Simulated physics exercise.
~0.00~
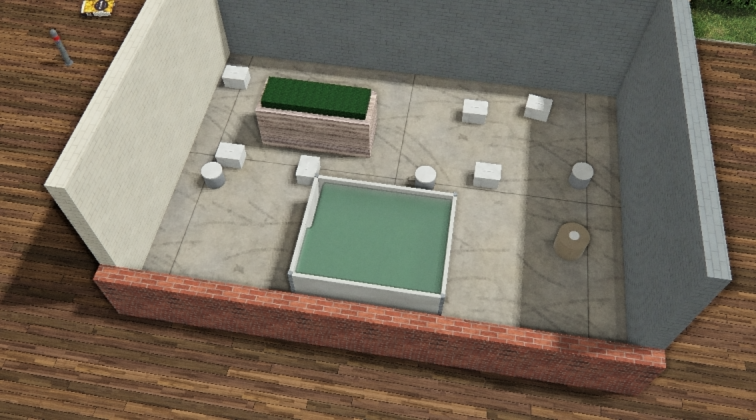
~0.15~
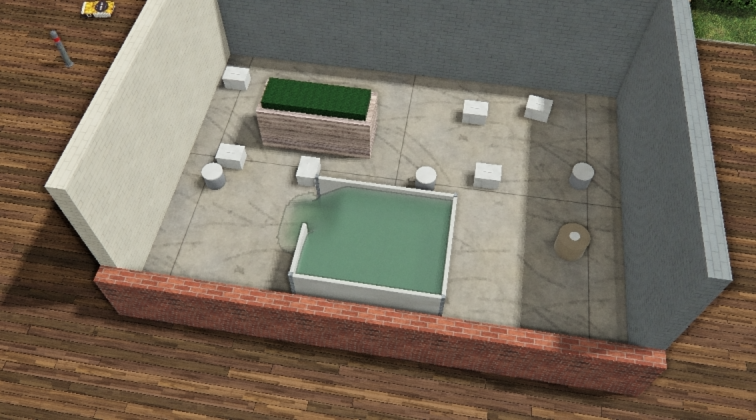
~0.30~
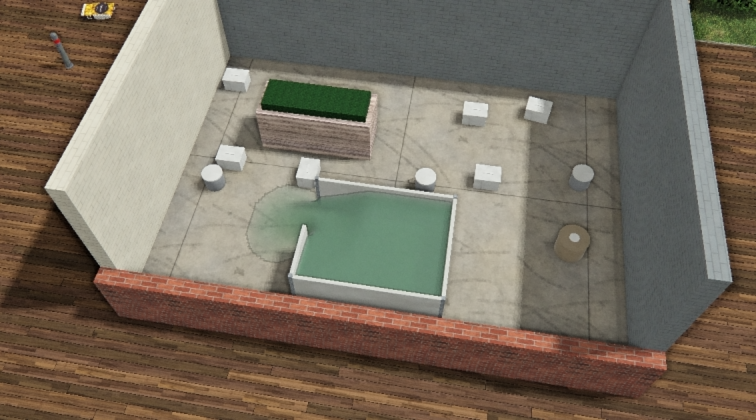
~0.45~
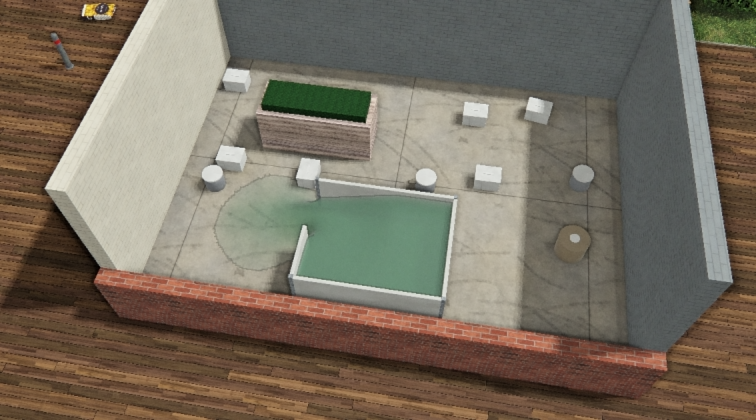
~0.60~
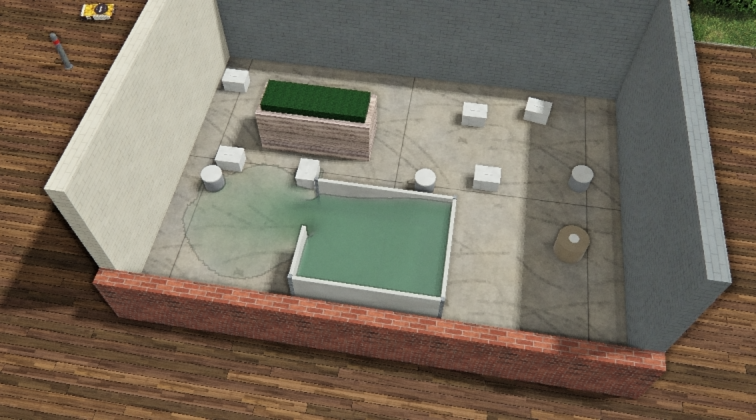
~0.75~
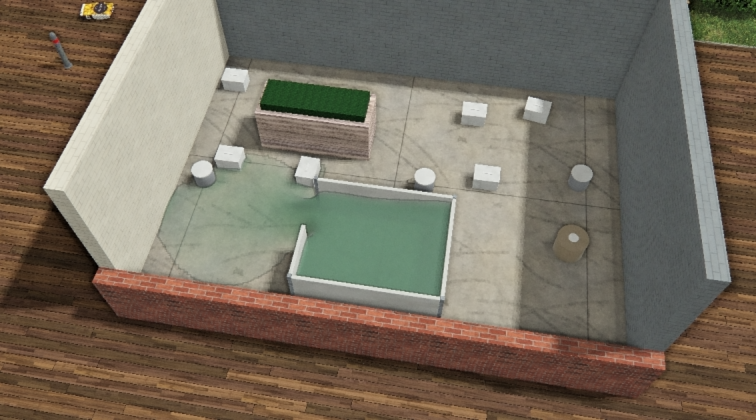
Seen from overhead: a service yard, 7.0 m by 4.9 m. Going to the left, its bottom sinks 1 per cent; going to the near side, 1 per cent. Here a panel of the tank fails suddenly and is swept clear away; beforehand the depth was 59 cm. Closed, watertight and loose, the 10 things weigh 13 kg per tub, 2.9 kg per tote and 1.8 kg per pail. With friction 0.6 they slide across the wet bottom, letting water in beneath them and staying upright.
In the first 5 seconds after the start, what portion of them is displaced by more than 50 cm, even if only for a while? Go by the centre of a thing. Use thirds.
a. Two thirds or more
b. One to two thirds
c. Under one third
c.
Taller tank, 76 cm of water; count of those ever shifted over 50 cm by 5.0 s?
4.
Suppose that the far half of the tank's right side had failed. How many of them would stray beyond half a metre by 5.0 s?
The answer then is 4.
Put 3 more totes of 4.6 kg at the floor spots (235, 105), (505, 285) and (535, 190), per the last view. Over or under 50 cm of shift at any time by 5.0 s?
Beyond it, within it, within it.
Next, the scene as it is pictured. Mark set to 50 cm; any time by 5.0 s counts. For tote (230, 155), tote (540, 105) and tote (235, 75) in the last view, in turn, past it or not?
Taking them in turn, the answers are greater, smaller and greater.
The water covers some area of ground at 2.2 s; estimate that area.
My estimate is roughly 11.0 m2.
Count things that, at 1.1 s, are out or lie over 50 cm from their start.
0.
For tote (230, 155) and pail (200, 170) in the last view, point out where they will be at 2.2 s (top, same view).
I'd say close to (248, 71) and close to (209, 100).
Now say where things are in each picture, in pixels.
In the first frame, a pail at (212, 170) rests on the ground; a tote at (308, 166) rests on the ground; water covers 3.3 m2; 0 of 10 have shifted.
In the second frame, a pail at (212, 171) rests on the ground; a tote at (308, 167), on the bottom; water covers 3.7 m2; 0 of 10 have shifted.
In the third frame, a pail at (212, 173), on the bottom; a tote at (308, 168), on the bottom; water covers 4.4 m2; 0 of 10 have shifted.
In the fourth frame, a pail at (212, 173), on the bottom; a tote at (308, 169) rests on the ground; 5.3 m2 under water; 0 of 10 have shifted.
In the fifth frame, a pail at (211, 173) rests on the ground; a tote at (308, 169) rests on the ground; water covers 6.2 m2; 0 of 10 have shifted.
In the sixth frame, a pail at (202, 169) rests on the ground, 17 cm from its start; a tote at (308, 167) rests on the ground; 7.2 m2 under water; 1 of 10 have shifted.
After 1.1 s 0 of 10 are over 50 cm from their spots; 1 afloat.
After 2.2 s 3 of 10 are over 50 cm from their spots; 2 afloat.
After 3.5 s 3 of 10 are over 50 cm from their spots; 1 afloat.
After 5.0 s 3 of 10 are over 50 cm from their spots, and 3 have been at some point; 2 afloat.
